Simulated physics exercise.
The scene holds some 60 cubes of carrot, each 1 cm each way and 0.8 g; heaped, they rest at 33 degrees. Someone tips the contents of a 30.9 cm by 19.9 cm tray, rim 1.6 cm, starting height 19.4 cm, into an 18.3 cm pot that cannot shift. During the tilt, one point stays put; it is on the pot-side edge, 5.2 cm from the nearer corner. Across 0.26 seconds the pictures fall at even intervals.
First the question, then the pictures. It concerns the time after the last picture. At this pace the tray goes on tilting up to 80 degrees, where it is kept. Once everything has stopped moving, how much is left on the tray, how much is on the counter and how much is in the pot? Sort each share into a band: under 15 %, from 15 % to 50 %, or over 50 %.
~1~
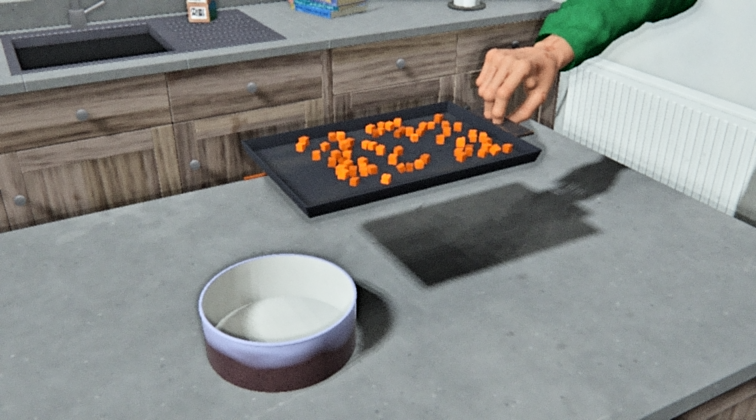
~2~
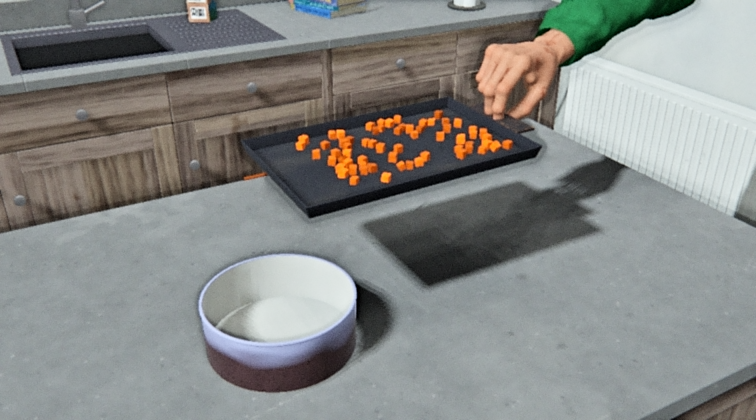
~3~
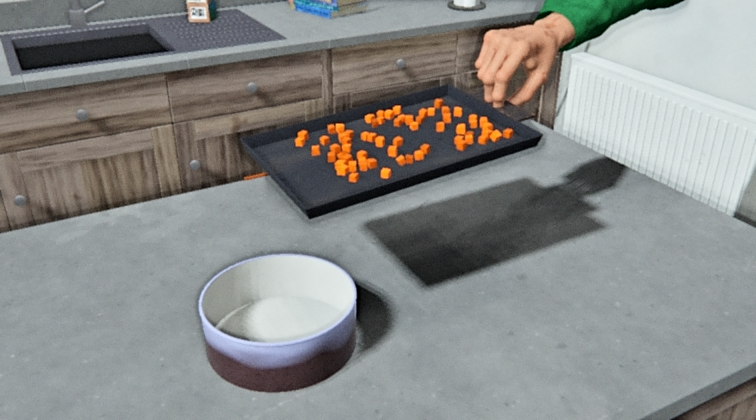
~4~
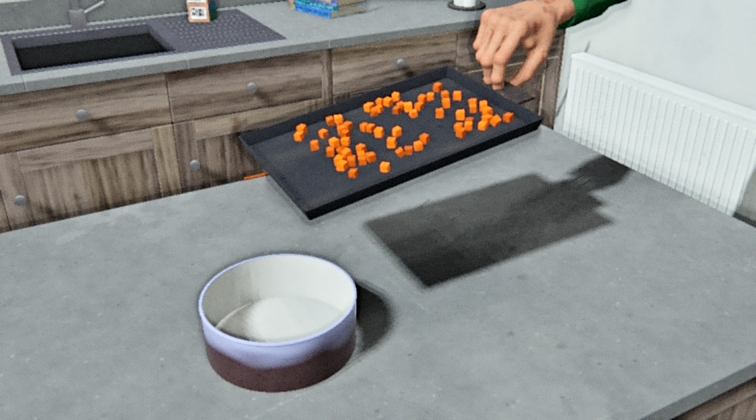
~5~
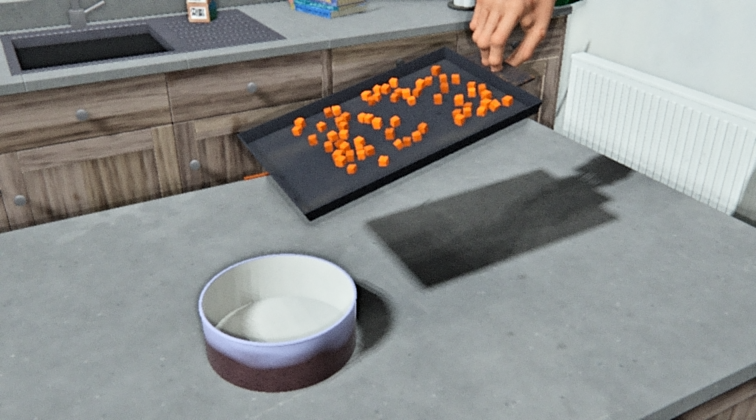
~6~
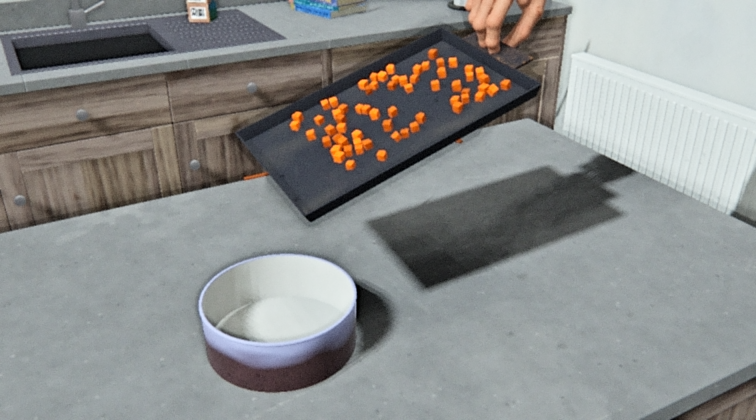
Tray: Under 15 %; counter: From 15 % to 50 %; pot: Over 50 %.
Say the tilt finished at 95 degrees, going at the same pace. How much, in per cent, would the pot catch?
Estimate: Roughly 75 percent.
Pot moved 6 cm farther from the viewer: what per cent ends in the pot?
Estimated share: Around 25 in a hundred.
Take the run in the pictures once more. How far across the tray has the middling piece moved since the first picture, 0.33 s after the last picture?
Displacement on the tray: About 5 cm.
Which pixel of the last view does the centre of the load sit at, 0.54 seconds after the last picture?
(284, 204) or thereabouts.
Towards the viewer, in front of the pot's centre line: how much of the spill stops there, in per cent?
90 %.
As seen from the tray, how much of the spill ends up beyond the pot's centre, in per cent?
About 100 per cent.
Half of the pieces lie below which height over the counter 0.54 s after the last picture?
Around 20 cm up.
Then, 0.33 s after the last picture, tilt 49 degrees; the tray holds 100 %, the pot 0 %.
Then, 0.54 s after the last picture, tilt 69 degrees; the tray holds 65 %, the pot 0 %.
Then, 0.87 s after the last picture, tilt 80 degrees; the tray holds 5 %, the pot 65 %.
In the end, tray 0 %, counter 25 %, pot 75 %.
